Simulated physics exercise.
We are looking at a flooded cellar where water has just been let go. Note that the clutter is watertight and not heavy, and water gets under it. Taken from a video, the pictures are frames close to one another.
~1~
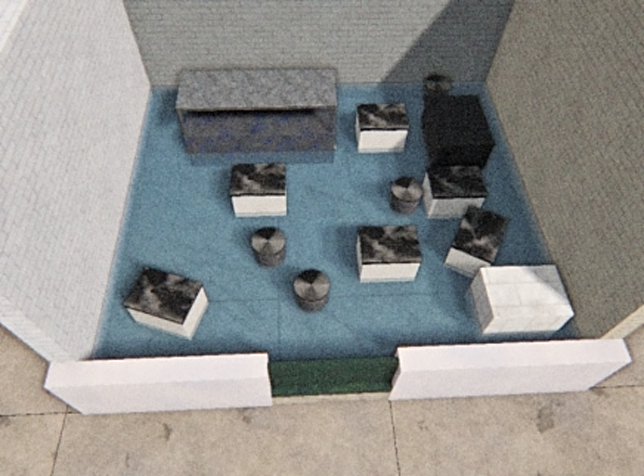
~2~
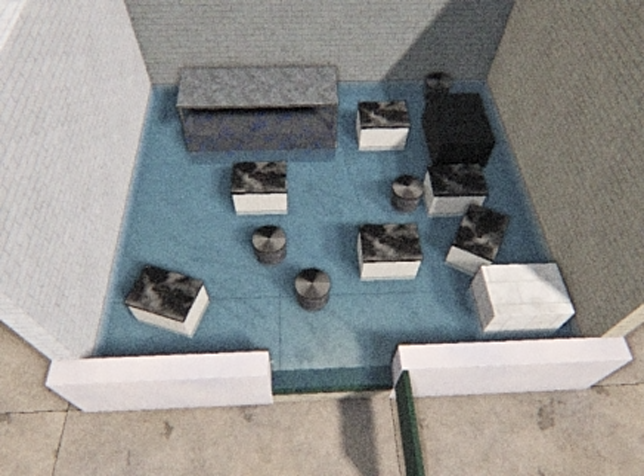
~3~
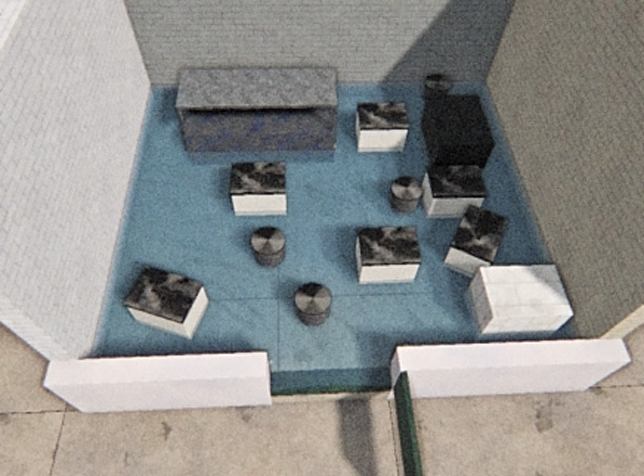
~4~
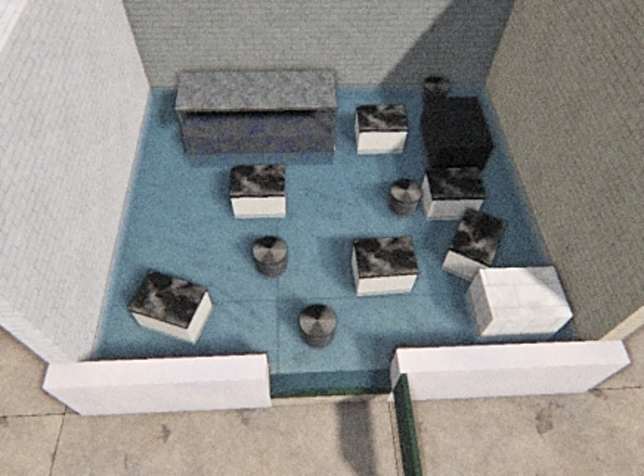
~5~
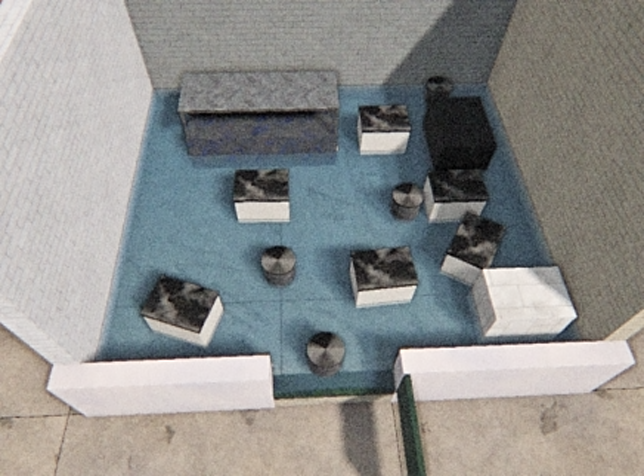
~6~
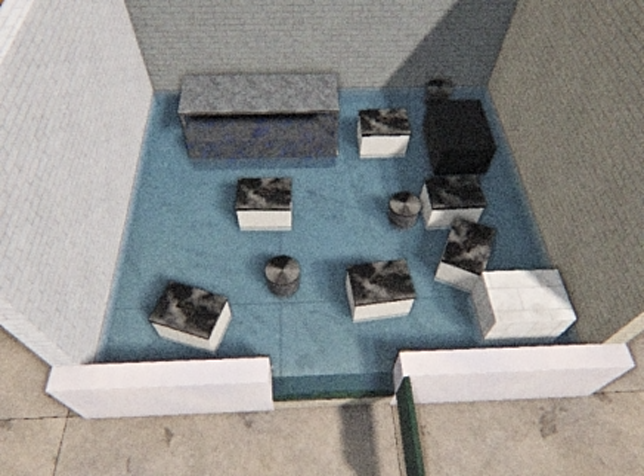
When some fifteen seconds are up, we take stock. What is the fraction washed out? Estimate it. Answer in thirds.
Two thirds or more.
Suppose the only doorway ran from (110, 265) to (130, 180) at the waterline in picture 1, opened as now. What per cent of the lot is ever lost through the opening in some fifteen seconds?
Estimated share: Around 50 %.
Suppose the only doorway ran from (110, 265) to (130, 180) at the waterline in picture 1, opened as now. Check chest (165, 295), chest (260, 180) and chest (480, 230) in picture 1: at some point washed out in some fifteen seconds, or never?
The first exits, the second exits, the third never exits.
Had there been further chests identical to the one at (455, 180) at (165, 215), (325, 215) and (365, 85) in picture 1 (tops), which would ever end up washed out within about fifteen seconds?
In order: Leaves the room, leaves the room, never leaves.
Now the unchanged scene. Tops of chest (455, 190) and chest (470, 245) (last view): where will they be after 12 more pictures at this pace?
I'd say about (423, 231) for the first and about (402, 313) for the second.
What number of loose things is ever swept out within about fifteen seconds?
By my count, 8.
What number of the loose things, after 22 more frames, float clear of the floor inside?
The total here is 3.
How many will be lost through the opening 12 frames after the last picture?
All told, it is 4.
A moment on, 1 of 10 are out; 9 afloat.
Next, 4 of 10 are out; 6 afloat.
Later, 7 of 10 are out; 3 afloat.
In the end, 8 of 10 are out; 2 afloat.
